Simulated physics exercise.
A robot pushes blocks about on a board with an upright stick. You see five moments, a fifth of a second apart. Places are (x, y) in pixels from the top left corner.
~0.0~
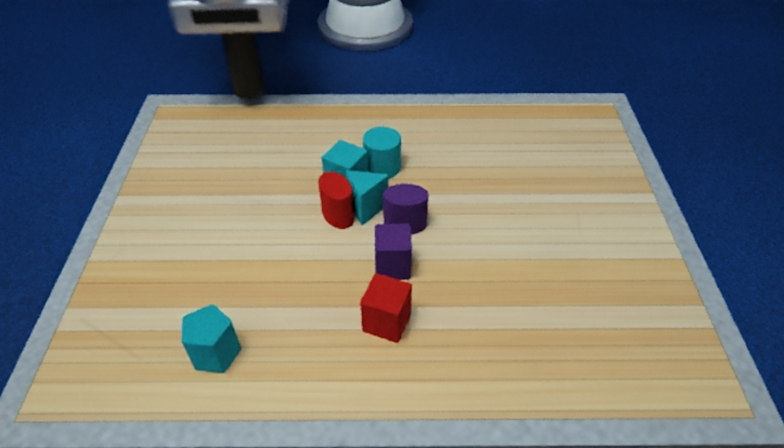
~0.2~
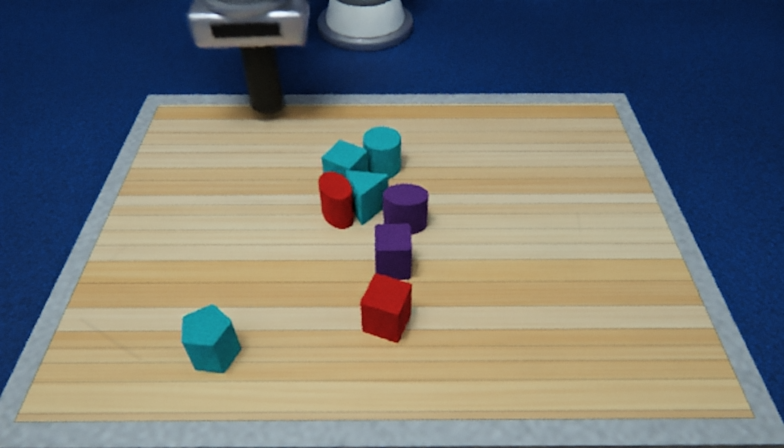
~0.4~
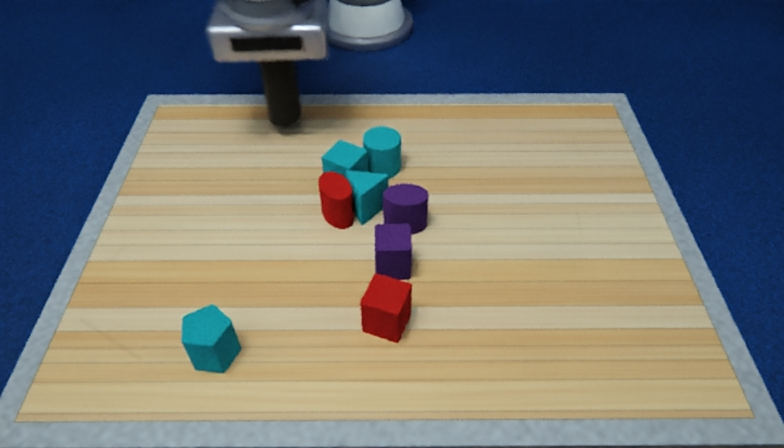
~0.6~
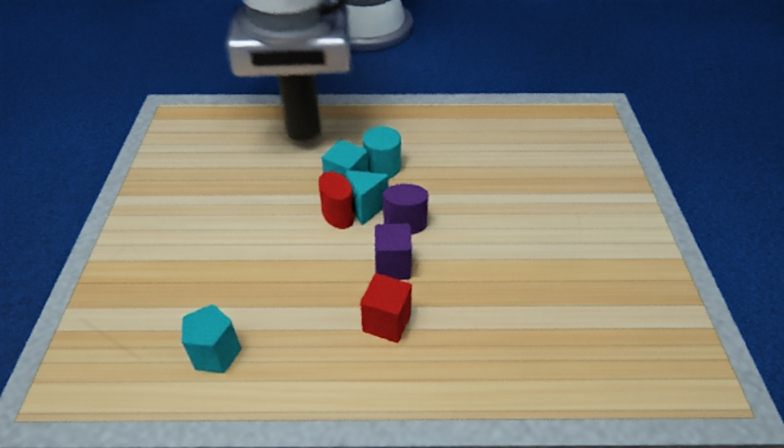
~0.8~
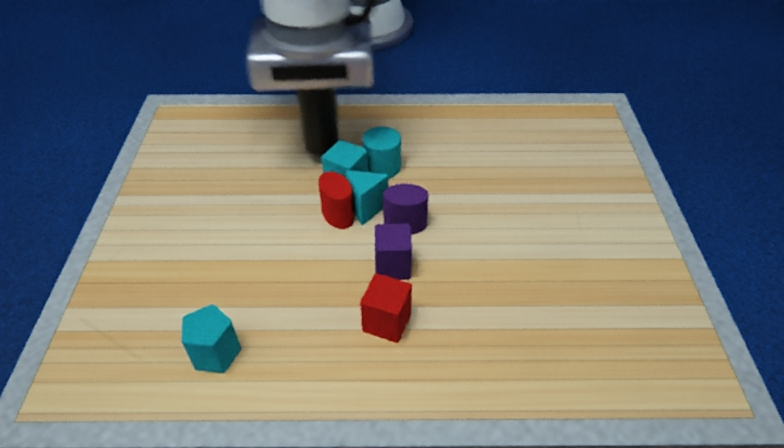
A robot arm lowered its dark upright stick over the far side of a wooden board, moving steadily right and nearer toward a cluster of turquoise, red and purple blocks, which all stayed still.
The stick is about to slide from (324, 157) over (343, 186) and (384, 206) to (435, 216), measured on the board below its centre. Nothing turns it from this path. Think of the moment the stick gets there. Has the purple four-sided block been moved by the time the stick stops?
Yes, it checks out.
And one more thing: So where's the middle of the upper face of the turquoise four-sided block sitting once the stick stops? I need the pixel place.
It will likely be found at (389, 205).
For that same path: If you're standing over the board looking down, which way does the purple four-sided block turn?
Counterclockwise from above.
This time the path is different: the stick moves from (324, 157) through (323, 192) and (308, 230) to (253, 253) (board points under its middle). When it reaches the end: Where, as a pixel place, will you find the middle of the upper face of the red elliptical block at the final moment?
The answer is (342, 211).
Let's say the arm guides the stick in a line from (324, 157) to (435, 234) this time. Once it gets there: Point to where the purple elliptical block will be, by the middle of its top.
Located at (435, 233).
On the path given first. One third of the way, stick (343, 174); turquoise four-sided block (359, 177), turned 30° clockwise; turquoise three-sided block (373, 195), turned 40° anticlockwise; purple elliptical block (409, 195).
Two thirds of the way, stick (384, 194); turquoise four-sided block (388, 203), turned 70° clockwise; turquoise three-sided block (381, 226); purple four-sided block (393, 253), turned 35° anticlockwise; purple elliptical block (423, 208), turned 90° anticlockwise.
At the end, stick (436, 204); turquoise four-sided block (389, 205), turned 75° clockwise; turquoise three-sided block (381, 227); purple four-sided block (393, 253), turned 35° anticlockwise; purple elliptical block (435, 214), turned 55° anticlockwise.
